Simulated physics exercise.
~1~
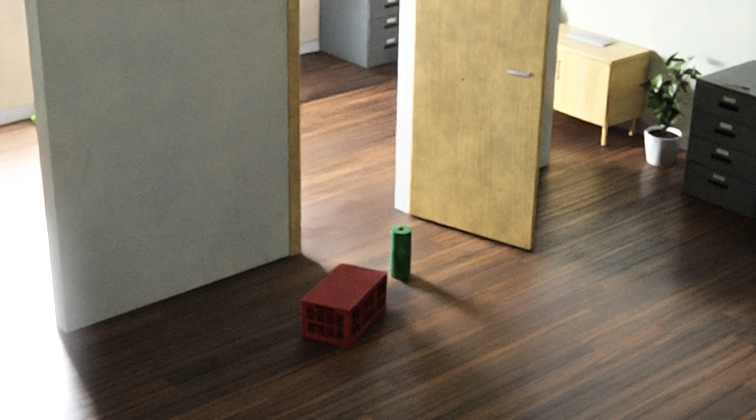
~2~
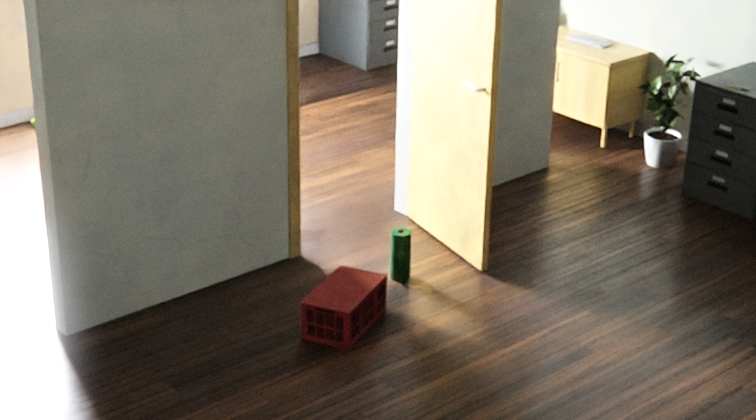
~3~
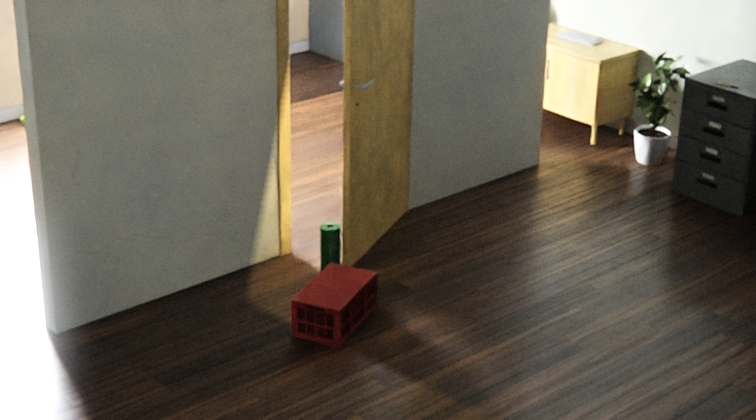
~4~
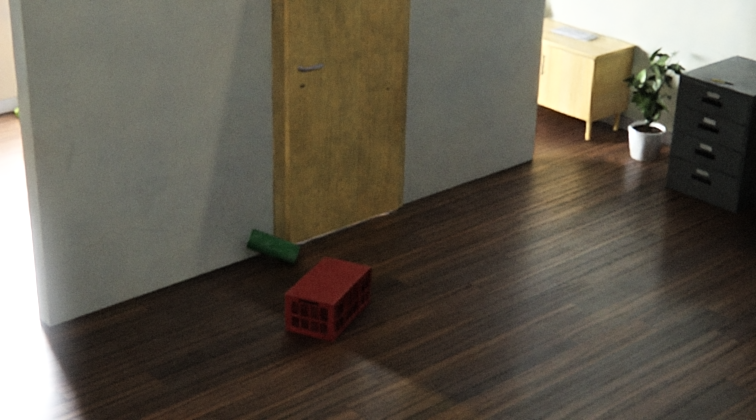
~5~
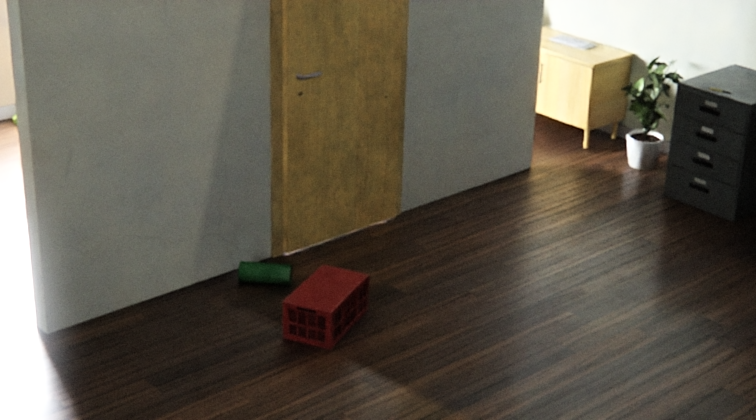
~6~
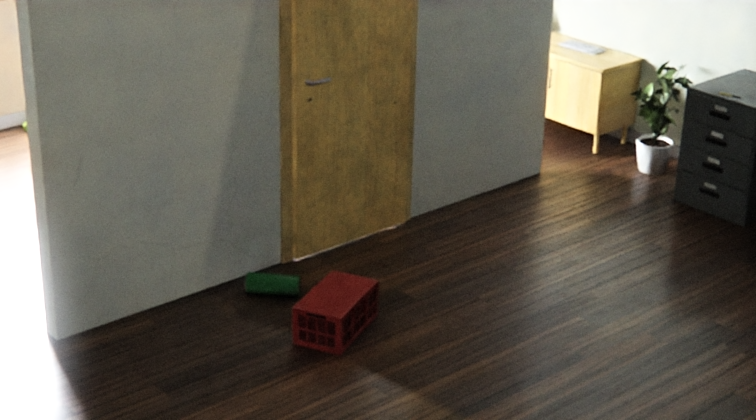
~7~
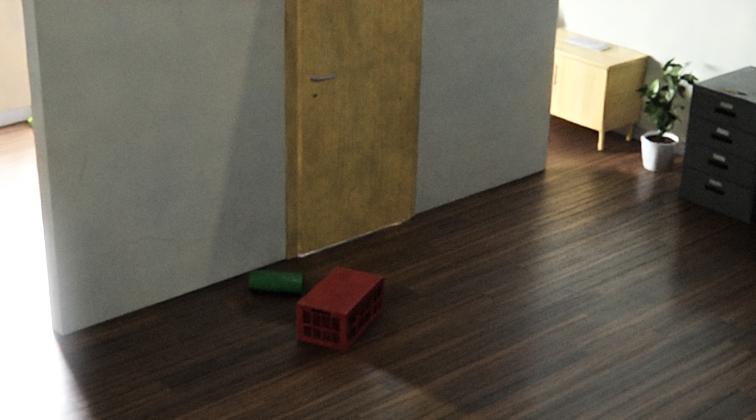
A wooden door stands wide open in a grey partition wall, with an upright green roll and a red crate on the dark wood floor near the doorway. The door swings toward the left, closing steadily, and reaches the green roll. The roll shifts left along with it, still upright at first, toward the door frame. As the door shuts, the roll tips over onto its side and settles on the floor by the wall, just left of the doorway. The red crate stays where it is, and the door ends fully closed.
